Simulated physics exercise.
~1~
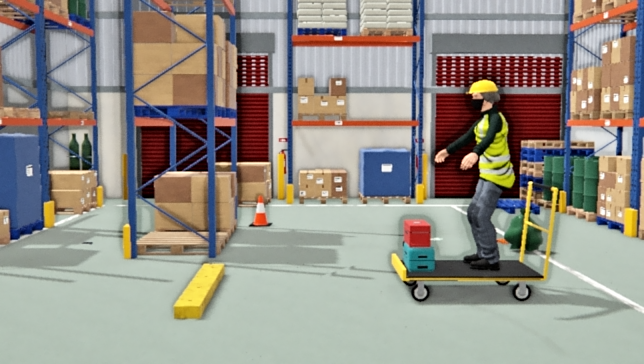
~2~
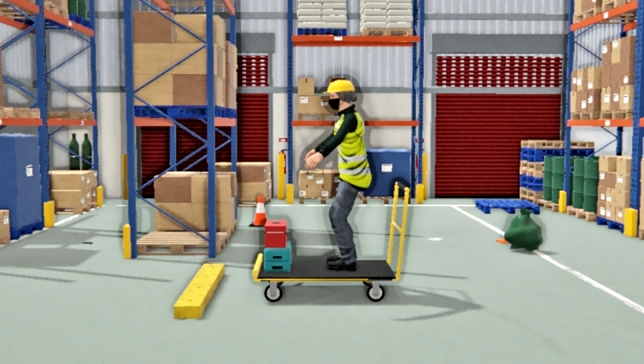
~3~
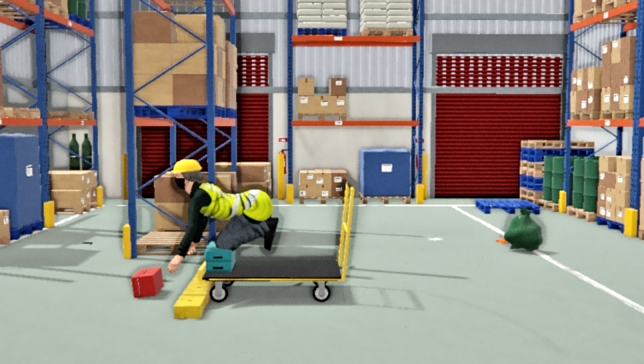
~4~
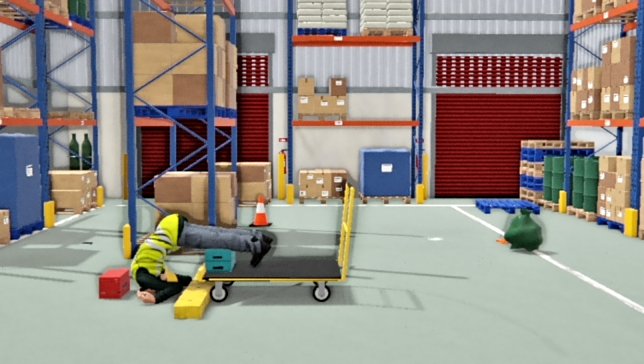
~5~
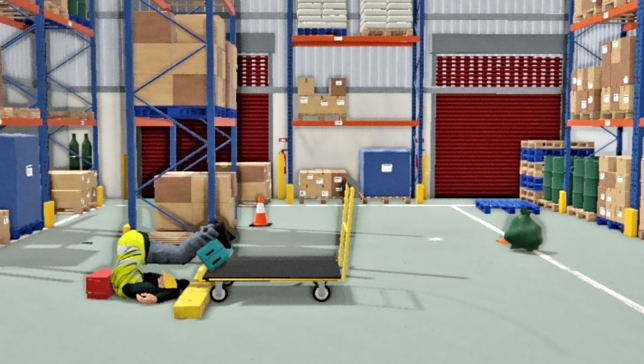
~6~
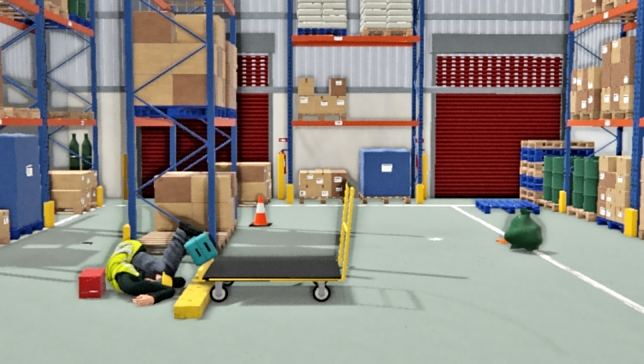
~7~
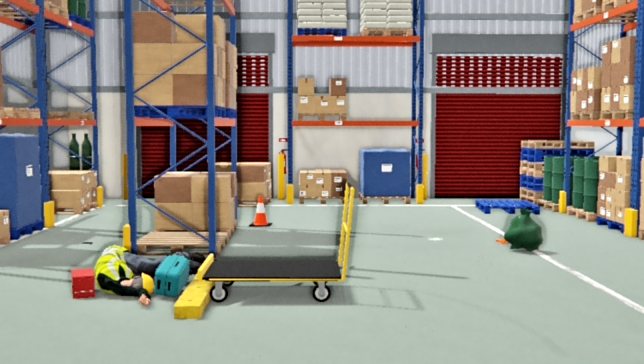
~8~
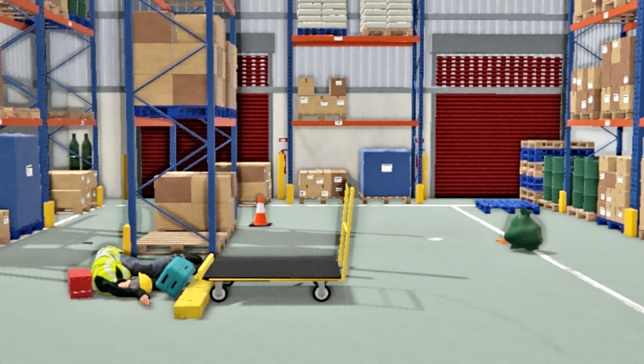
A worker in a yellow hard hat and vest rode a flat trolley left through a warehouse until it stopped dead against a yellow kerb, throwing him and a red box over the front, and a teal case tumbled after, ending beside him on the floor.
